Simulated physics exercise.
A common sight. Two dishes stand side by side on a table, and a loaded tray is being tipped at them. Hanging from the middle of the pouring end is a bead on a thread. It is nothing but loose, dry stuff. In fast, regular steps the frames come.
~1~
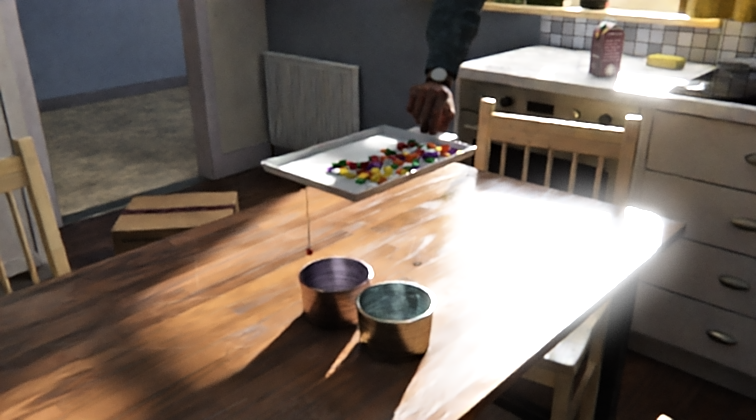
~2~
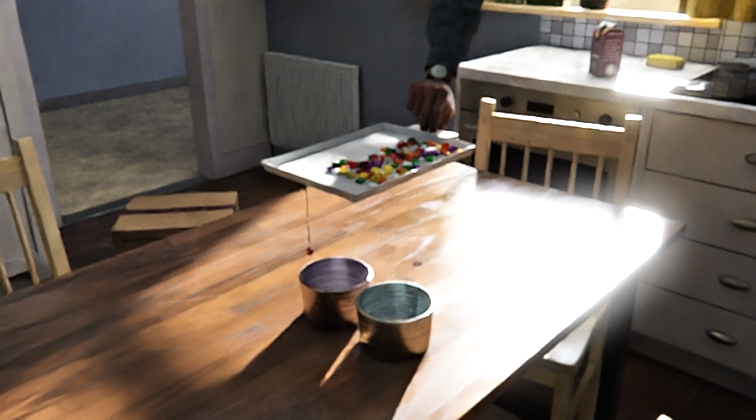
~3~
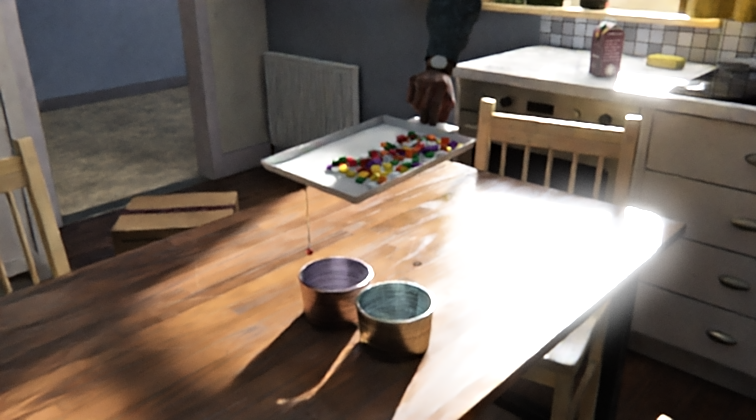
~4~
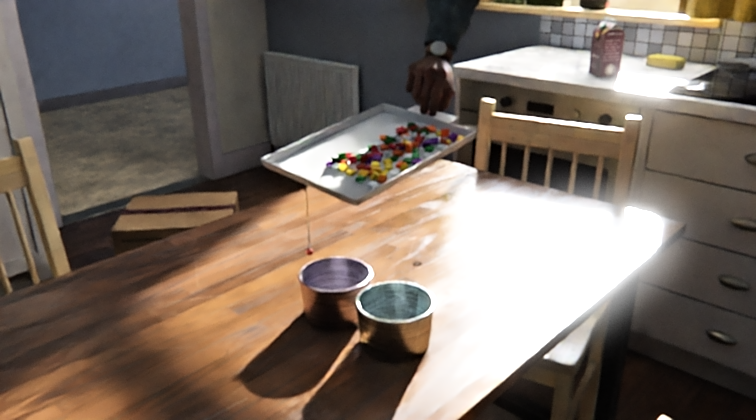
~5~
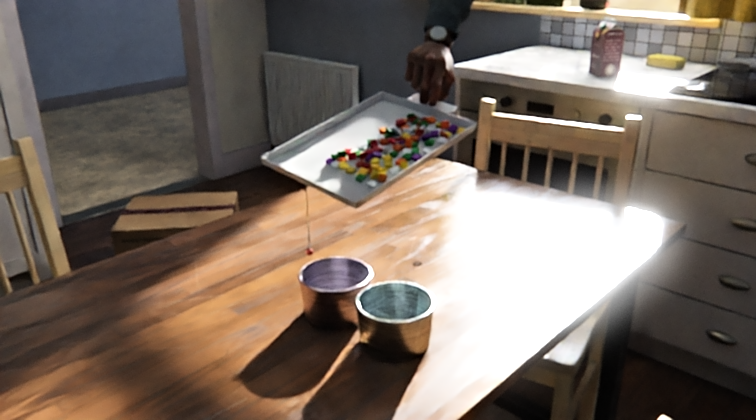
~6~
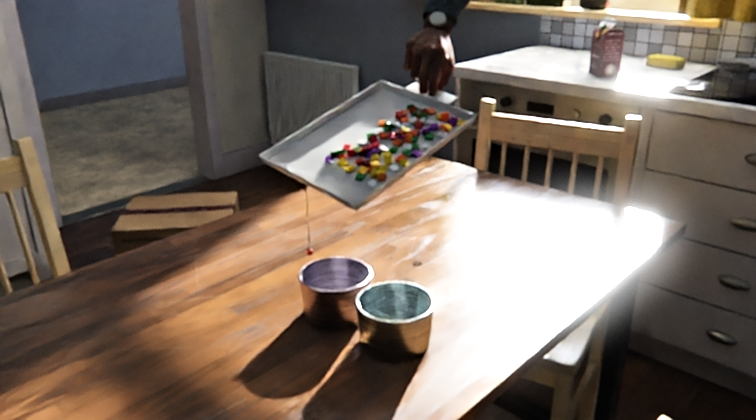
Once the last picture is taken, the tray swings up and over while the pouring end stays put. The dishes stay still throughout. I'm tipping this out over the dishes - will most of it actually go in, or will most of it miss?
The greater share ends up in the dishes.
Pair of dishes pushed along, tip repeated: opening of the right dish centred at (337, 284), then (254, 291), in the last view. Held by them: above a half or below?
The bulk of it, then Short of half.
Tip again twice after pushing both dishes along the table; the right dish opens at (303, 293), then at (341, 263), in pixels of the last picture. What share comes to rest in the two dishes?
Trial 1 near 10 percent, trial 2 near 20 percent.
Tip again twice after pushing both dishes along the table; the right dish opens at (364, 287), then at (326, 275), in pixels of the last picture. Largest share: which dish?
Try 1: The rightmost dish; try 2: The rightmost dish.
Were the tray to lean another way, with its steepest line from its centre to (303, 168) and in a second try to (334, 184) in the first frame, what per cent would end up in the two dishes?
Well, 0 percent for one and then 50 percent for the other.
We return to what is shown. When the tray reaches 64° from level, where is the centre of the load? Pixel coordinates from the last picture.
I'd put the middle of the pieces at roughly (361, 187).
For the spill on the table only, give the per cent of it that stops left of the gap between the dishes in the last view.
70 in a hundred, roughly.
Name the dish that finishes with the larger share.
The one to the left is fuller.
Soon after the last picture, tray tipped steeply; most on the tray; a stray few in the left dish; a stray few outside both; a small part in the air.
A little later, tray tipped past a quarter turn; a small part on the tray; a small part in the right dish; about a third in the left dish; about a quarter outside both; about a quarter in the air.
Later still, tray tipped past a quarter turn; a small part in the right dish; about two thirds in the left dish; about a quarter outside both.
At rest, tray tipped past a quarter turn; a small part in the right dish; about two thirds in the left dish; about a quarter outside both.
